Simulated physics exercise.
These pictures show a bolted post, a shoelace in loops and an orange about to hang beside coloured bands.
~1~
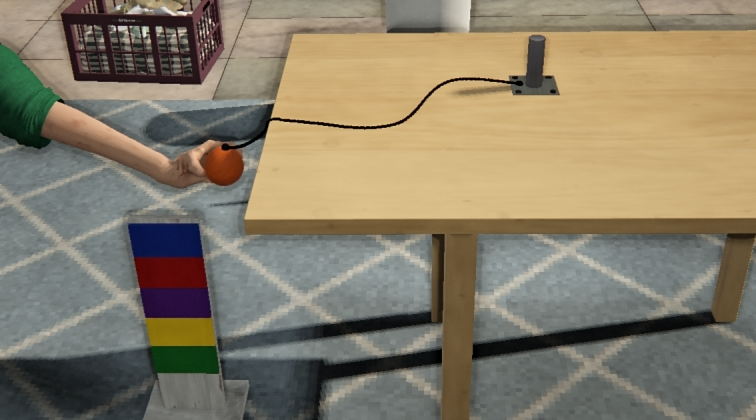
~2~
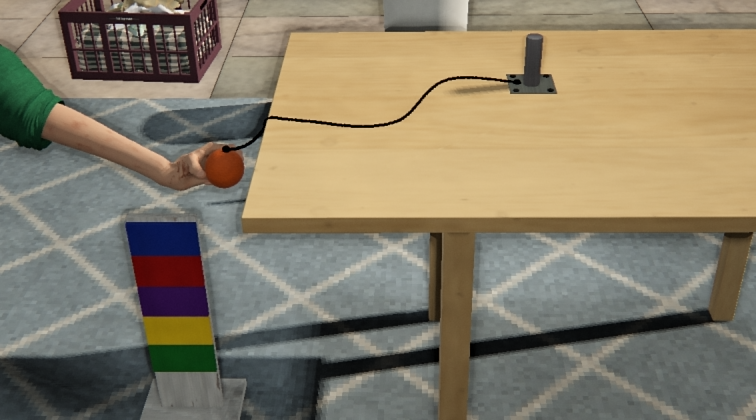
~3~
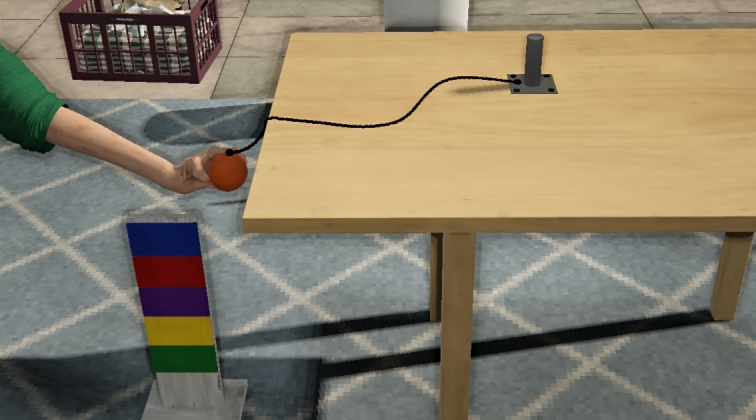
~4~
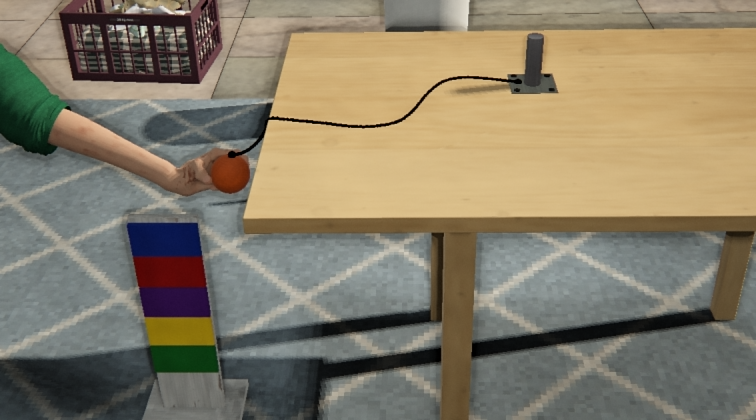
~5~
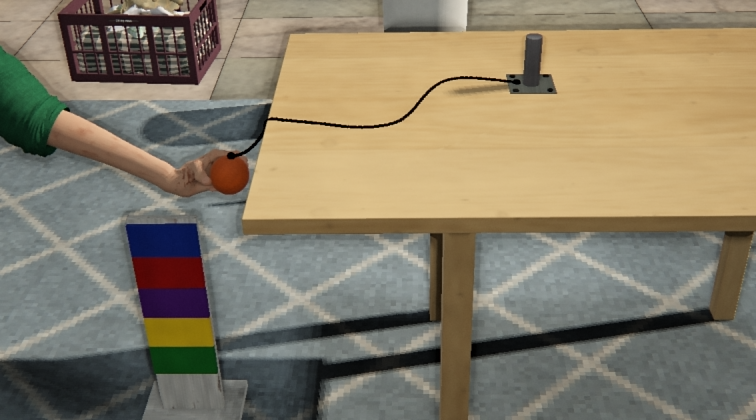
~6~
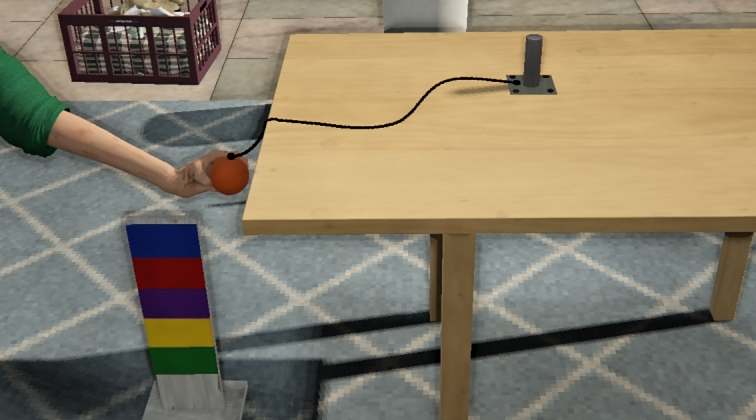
An orange ball on a black cord dipped very slightly as a hand held it beside the wooden table, above a stand with coloured bands, while the cord lay almost still across the tabletop.
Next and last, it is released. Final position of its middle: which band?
Band: Blue.
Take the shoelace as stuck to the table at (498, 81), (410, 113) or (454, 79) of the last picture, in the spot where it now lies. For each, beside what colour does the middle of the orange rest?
First try blue, second try higher than all five, third try blue.
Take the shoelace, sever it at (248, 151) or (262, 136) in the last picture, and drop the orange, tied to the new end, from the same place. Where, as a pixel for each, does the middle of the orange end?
In order, around (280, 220) and (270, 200).
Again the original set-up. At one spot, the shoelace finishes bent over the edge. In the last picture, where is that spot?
(319, 124), approximately.
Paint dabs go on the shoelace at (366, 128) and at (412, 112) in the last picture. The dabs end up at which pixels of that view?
Result - first point (310, 109), second point (369, 102).
A little later, orange near (287, 237); level with blue.
Next, orange near (266, 234); level with blue.
When it is over, orange near (279, 235); level with blue. Its centre hangs level with the blue band.
